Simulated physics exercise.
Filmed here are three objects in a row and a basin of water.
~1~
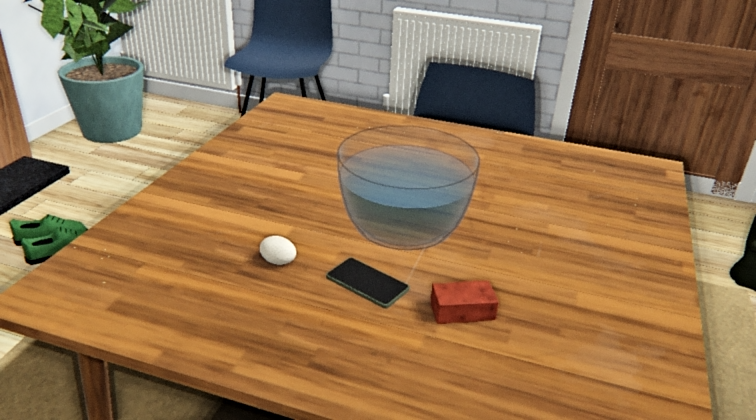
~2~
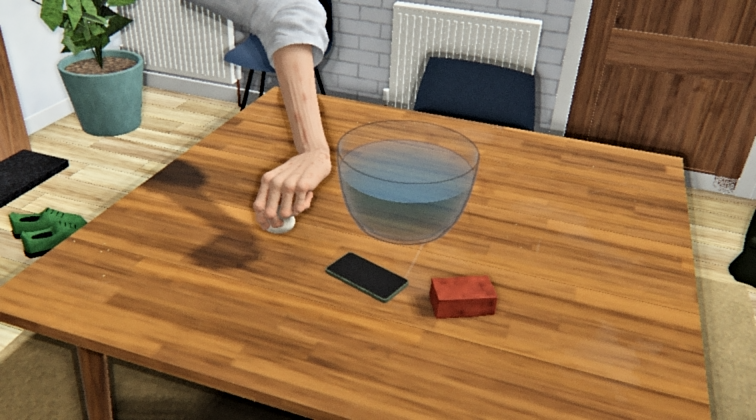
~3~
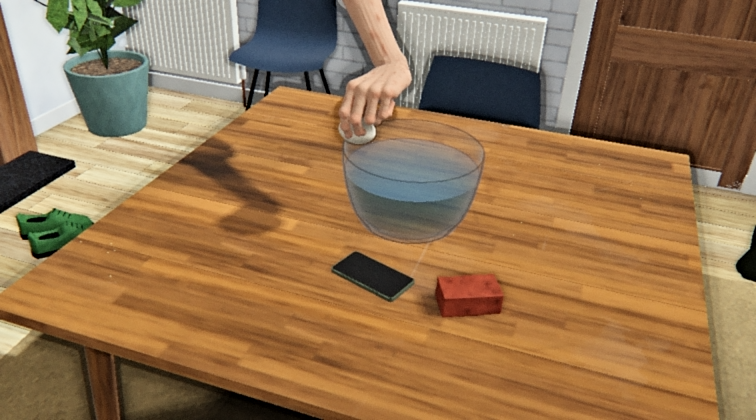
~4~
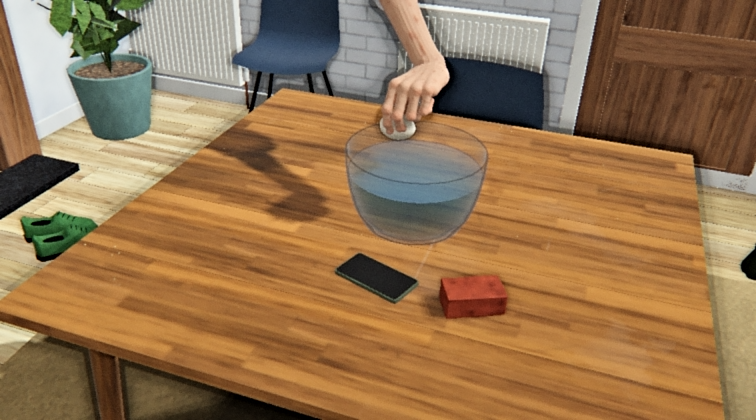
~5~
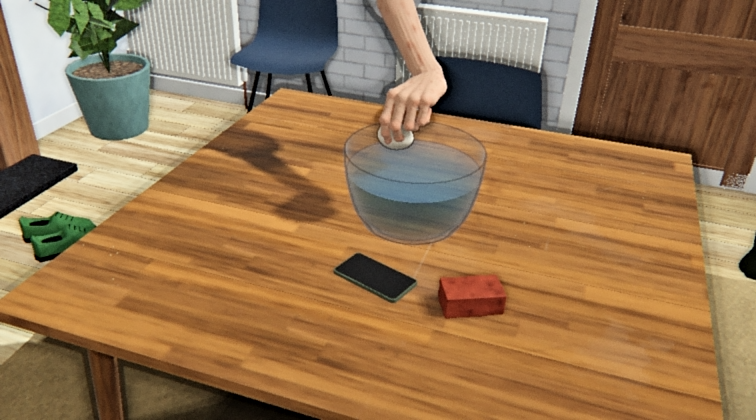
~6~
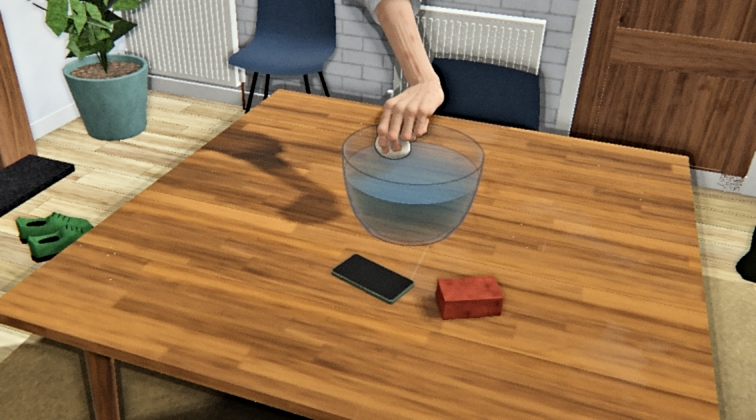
The footage shows an egg, a phone and a piece of red brick in a row beside a clear basin of water; a hand picks up the egg, carries it right above the basin and lowers it close to the water.
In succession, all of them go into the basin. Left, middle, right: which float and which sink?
Left drops down, middle drops down, right drops down.
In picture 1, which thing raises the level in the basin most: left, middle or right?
That's the rightmost of the three.
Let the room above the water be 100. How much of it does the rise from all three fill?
Together they use up roughly 20 %.
Soon after, the egg goes to the bottom.
Later, the phone goes to the bottom.
In the end, the piece of brick goes to the bottom; afloat, none of them.
